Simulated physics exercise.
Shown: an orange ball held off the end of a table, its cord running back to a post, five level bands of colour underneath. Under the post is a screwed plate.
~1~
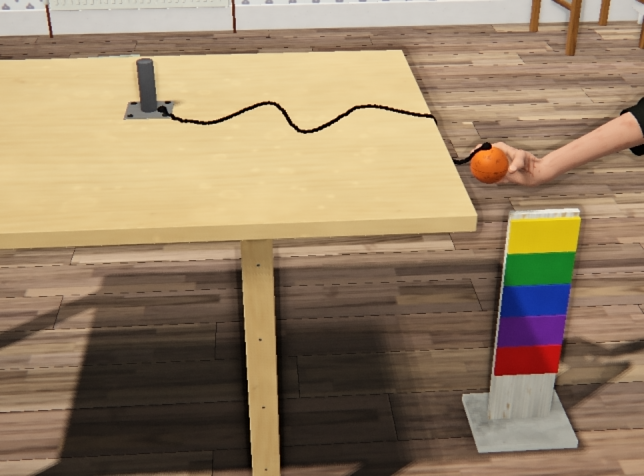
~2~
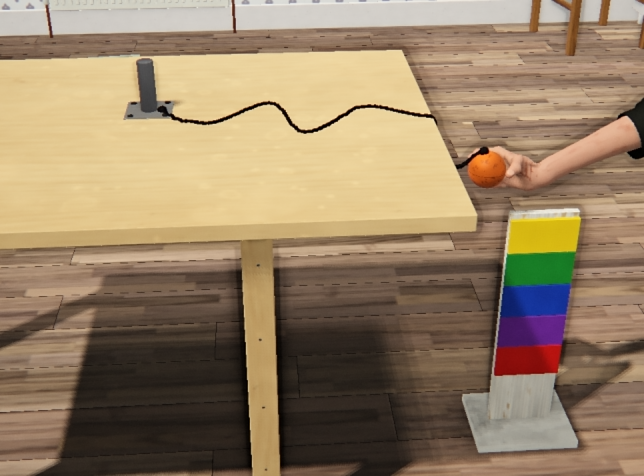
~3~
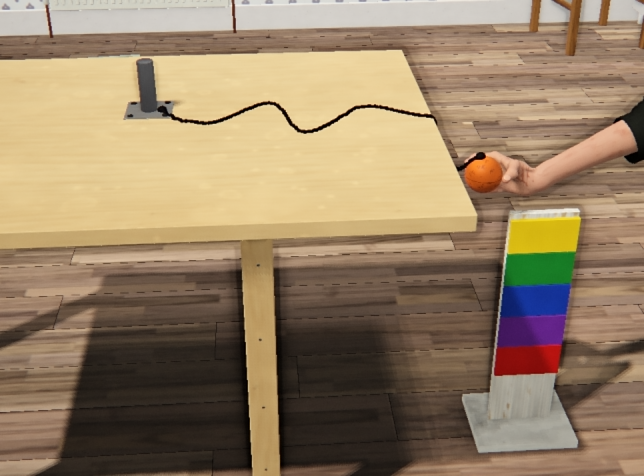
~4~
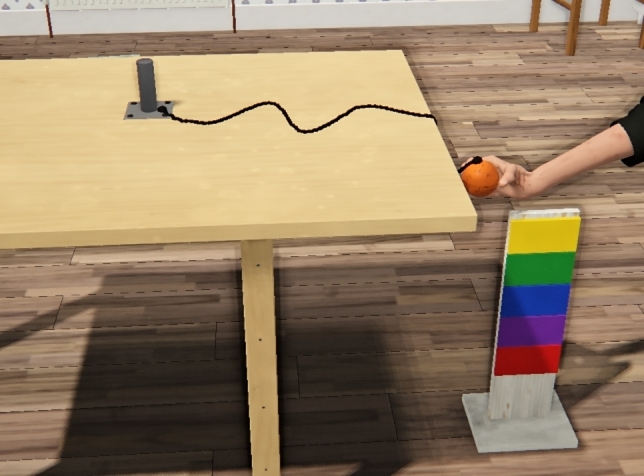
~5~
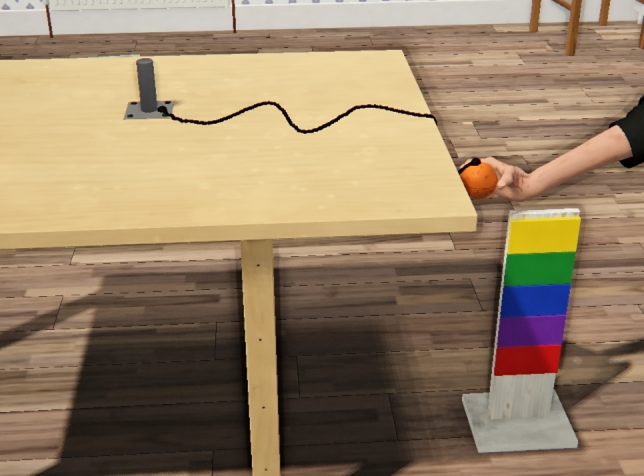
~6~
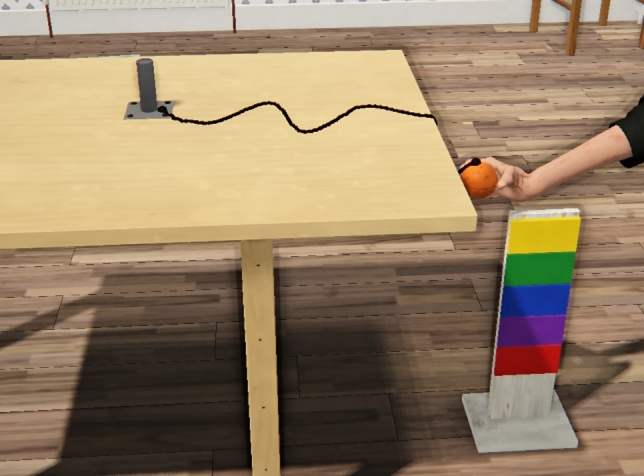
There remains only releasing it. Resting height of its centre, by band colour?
Purple.
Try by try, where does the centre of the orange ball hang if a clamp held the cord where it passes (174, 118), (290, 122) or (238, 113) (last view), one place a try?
That would be (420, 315) for the first, (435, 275) for the second and (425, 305) for the third.
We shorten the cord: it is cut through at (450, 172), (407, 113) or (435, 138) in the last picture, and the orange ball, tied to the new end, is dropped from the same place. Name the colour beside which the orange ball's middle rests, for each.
For the first: Blue; for the second: Yellow; for the third: Green.
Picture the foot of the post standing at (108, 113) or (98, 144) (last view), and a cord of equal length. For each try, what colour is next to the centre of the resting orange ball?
Answer, in order: Blue, blue.
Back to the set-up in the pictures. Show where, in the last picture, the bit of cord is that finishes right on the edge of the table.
You'll find it somewhere near (332, 122).
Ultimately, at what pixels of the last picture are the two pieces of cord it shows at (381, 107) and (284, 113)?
They end up at (428, 188) and (343, 115).
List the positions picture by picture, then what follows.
In the first frame, orange ball (490, 165); yellow (544, 237); green (540, 270); blue (536, 301); purple (532, 332); red (528, 361).
In the second frame, orange ball (487, 169); cord through (182, 121) (257, 106) (296, 127) (353, 110) (429, 118).
In the third frame, orange ball (484, 175).
In the fourth frame, orange ball (480, 179); cord through (182, 121) (257, 106) (296, 127) (353, 110) (429, 118).
In the fifth frame, orange ball (479, 181).
In the sixth frame, orange ball (479, 181); cord through (182, 121) (257, 106) (296, 127) (353, 110) (429, 118).
Soon after, ball near (433, 306); level with blue.
Then, ball near (420, 321); level with purple.
At rest, ball near (419, 326); level with purple. The purple one.
